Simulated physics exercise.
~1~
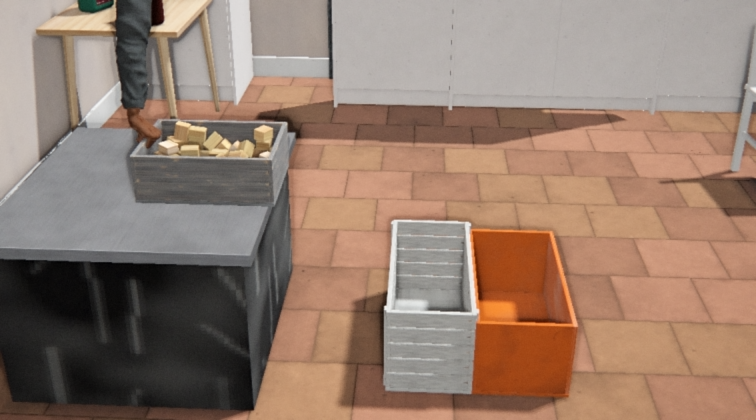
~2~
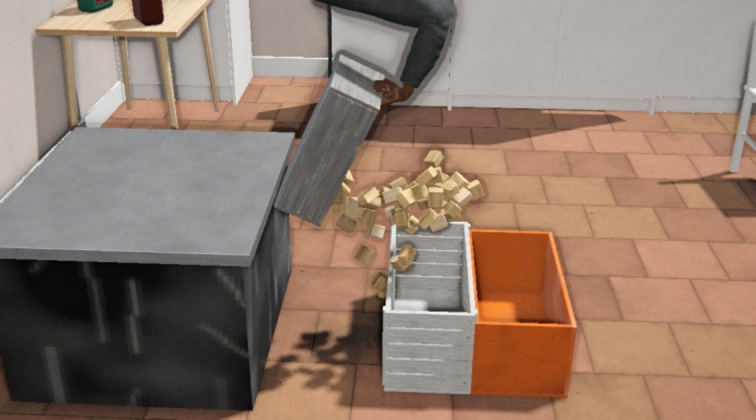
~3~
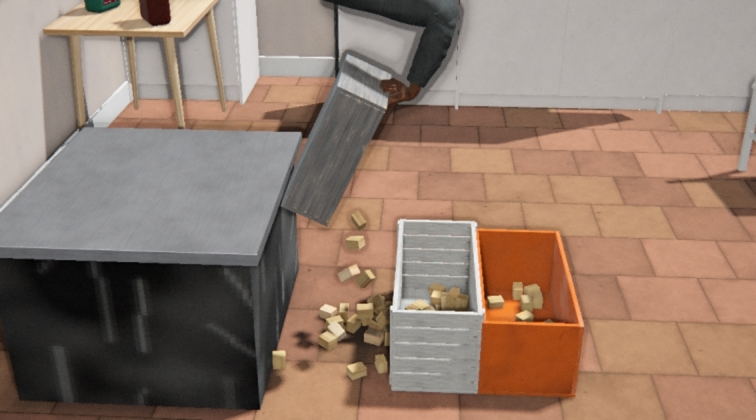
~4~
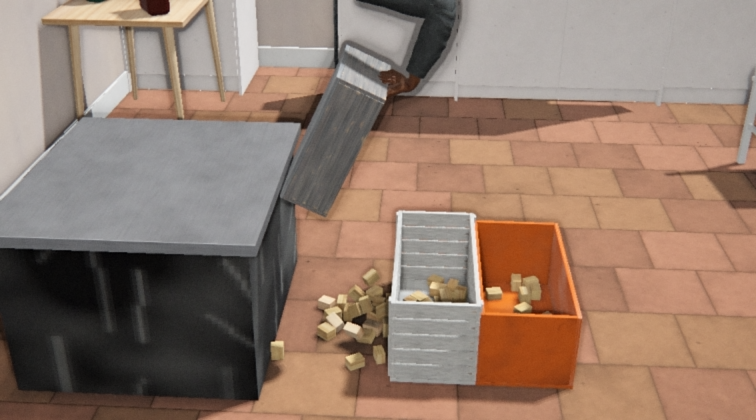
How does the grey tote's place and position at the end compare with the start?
At the start the grey tote sits upright on top of the bench, but at the end it is held steeply tipped, mouth downward, in the air farther right, just past the right end of the bench.
